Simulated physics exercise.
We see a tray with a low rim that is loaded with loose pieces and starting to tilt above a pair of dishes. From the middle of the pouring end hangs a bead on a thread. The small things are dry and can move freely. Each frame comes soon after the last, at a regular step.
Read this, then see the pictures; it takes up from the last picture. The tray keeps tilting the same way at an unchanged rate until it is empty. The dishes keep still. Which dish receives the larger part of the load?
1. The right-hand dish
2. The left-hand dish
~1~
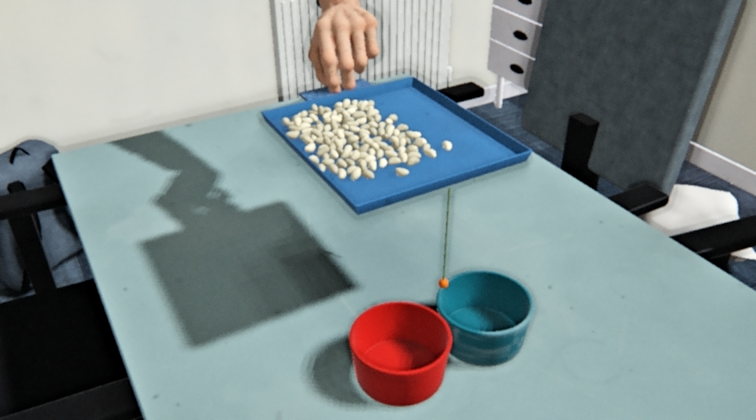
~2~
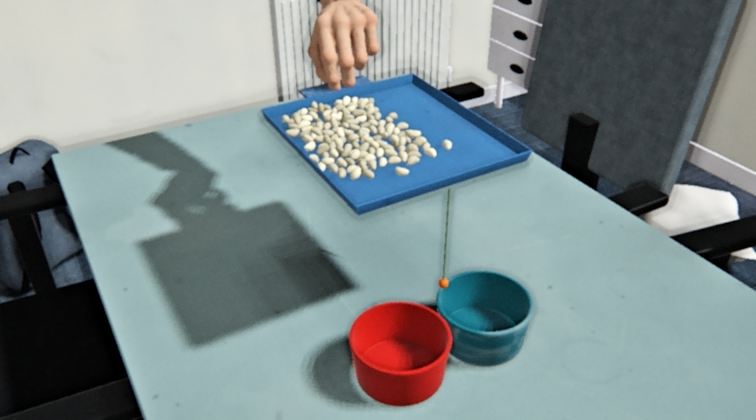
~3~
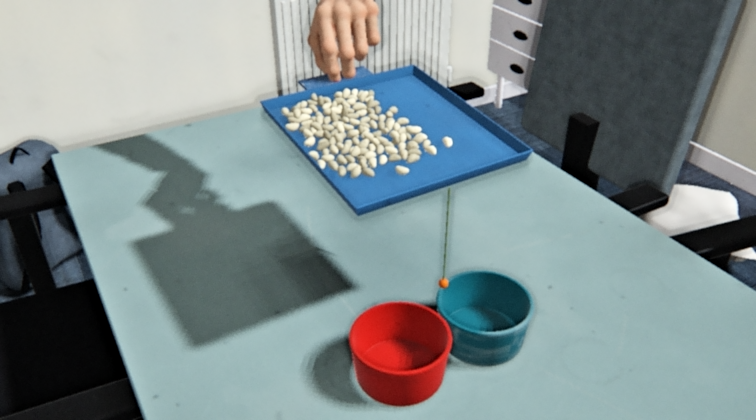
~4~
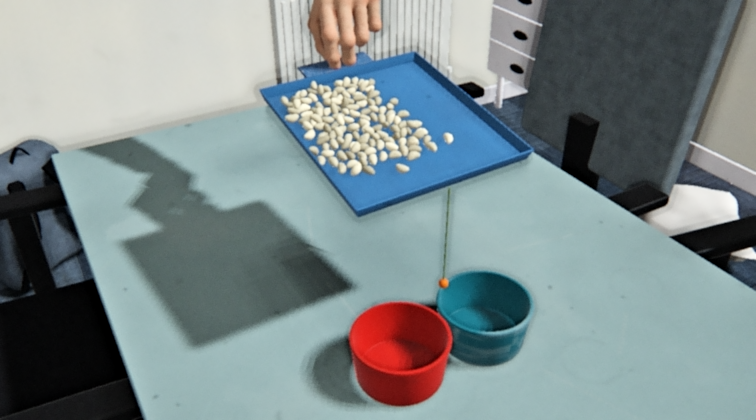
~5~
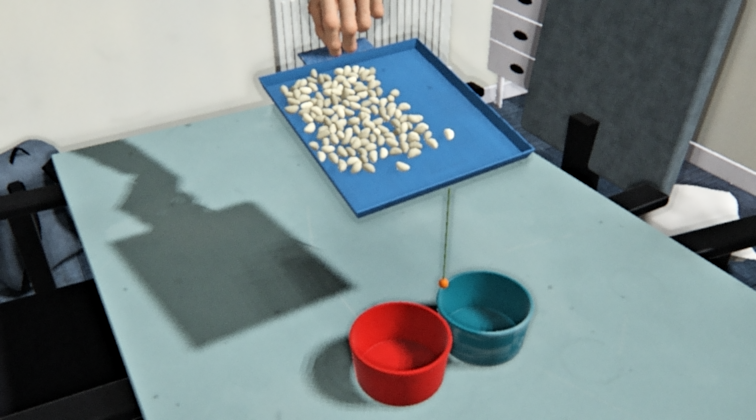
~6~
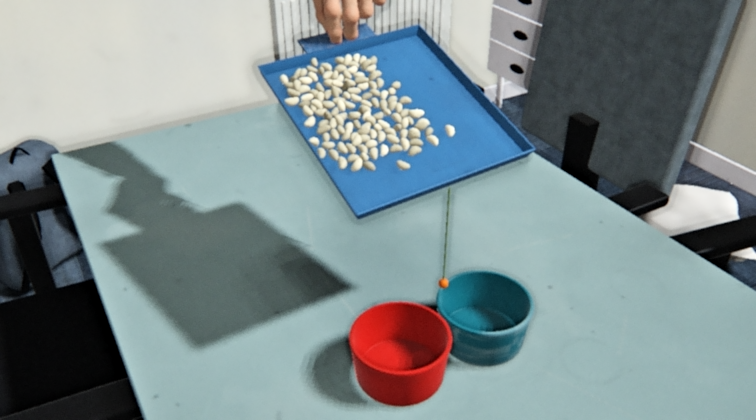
The left-hand dish.
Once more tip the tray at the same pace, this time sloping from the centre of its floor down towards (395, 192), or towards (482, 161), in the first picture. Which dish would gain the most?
The leftmost dish, then the rightmost dish.
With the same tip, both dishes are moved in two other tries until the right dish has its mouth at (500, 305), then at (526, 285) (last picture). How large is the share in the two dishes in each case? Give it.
About 80 % and 40 %.
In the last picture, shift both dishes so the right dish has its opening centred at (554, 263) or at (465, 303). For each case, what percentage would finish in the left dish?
Roughly 10 per cent, then roughly 70 per cent.
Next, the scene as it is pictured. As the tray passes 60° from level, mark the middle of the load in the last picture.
In the last view, the load is centred close to (398, 157).
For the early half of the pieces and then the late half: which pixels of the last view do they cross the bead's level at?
Earlier portion about (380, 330); later portion about (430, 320).
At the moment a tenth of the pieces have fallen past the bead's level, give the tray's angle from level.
About 95° of tilt.
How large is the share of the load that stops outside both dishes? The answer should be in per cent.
I'd say roughly 10 per cent of the load.
Just after the last frame, tray tipped steeply; almost all on the tray; just a few in the left dish; just a few outside both; just a few in the air.
A moment on, tray tipped right over; the larger part on the tray; about a tenth in the left dish; just a few in the right dish; just a few outside both; just a few in the air.
Further on, tray tipped past a quarter turn; roughly two thirds in the left dish; roughly a quarter in the right dish; about a tenth outside both.
When it is over, tray tipped past a quarter turn; roughly two thirds in the left dish; roughly a quarter in the right dish; about a tenth outside both.
